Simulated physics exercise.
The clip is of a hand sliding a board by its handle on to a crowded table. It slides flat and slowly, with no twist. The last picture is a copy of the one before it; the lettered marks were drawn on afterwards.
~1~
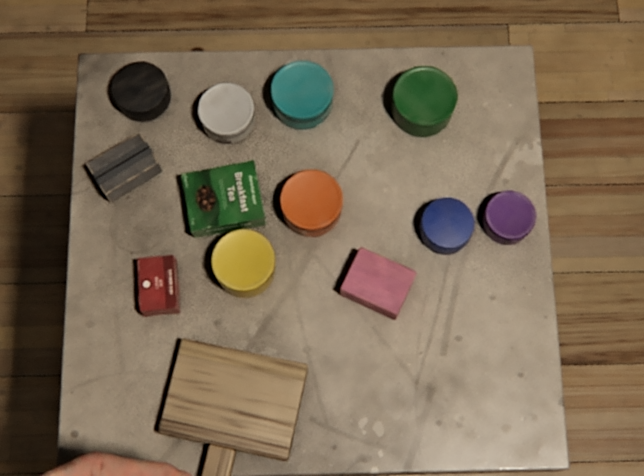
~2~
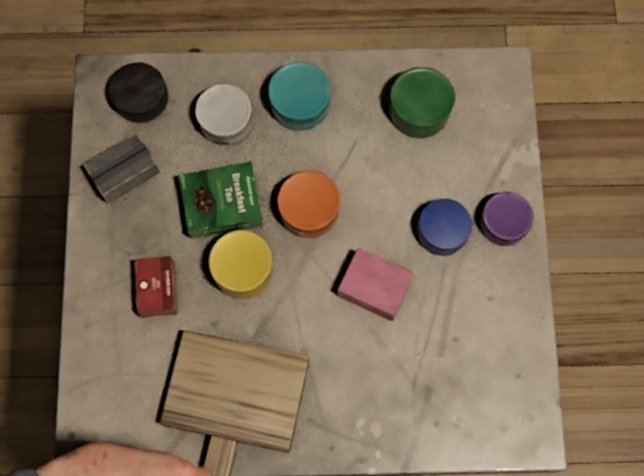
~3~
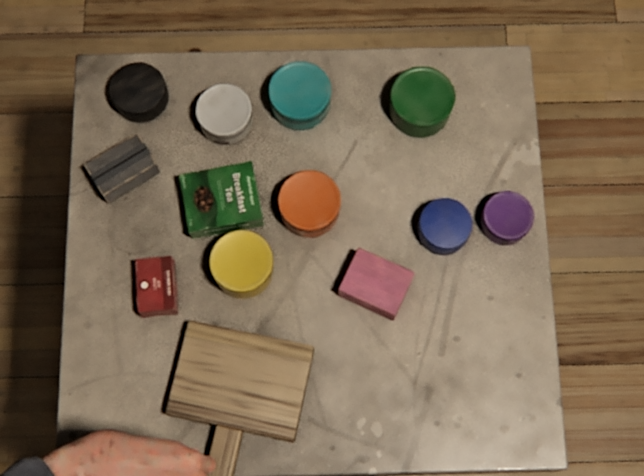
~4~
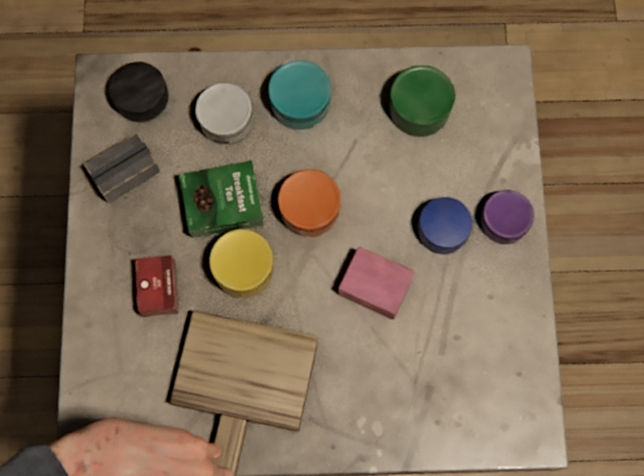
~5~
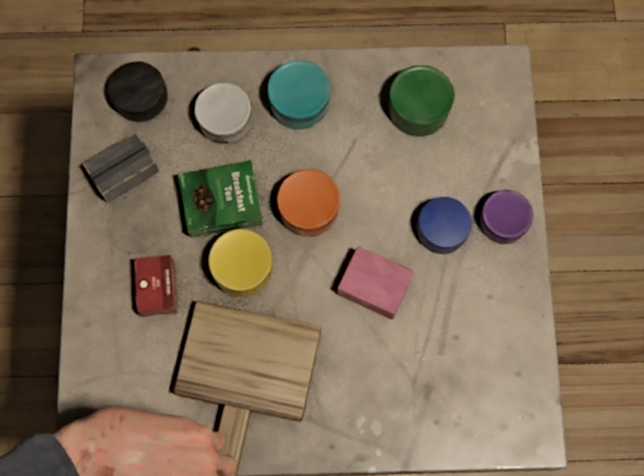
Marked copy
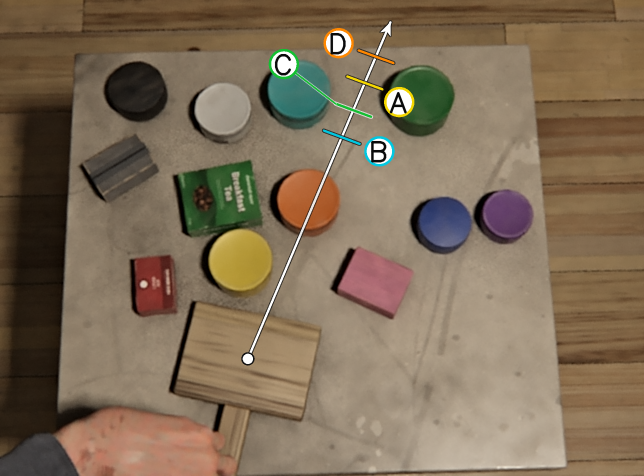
On a crowded table, a hand slowly slides a wooden board by its handle toward the jars.
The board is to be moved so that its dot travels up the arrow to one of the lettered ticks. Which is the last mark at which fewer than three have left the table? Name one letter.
C is the last mark within the limit.
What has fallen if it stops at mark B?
The turquoise tub goes over.
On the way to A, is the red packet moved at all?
No.
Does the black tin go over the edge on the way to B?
No.
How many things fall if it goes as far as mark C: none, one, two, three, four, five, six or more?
By then, two.
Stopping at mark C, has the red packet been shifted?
No.
On the marked copy, A at (365, 83); B at (342, 137); C at (353, 110); D at (376, 57); the arrow from (248, 359) to (391, 22); the white dot at (248, 359).
Taking C. A third of the way, board (288, 267); white jar (214, 91); green packet (218, 158).
Two thirds of the way, board (326, 179); turquoise tub (302, 47); white jar (209, 86).
When it is over, board (353, 115); turquoise tub over the edge; yellow jar over the edge; two fallen.
As for the rest, A drops three; B is within the limit but short; D drops three.
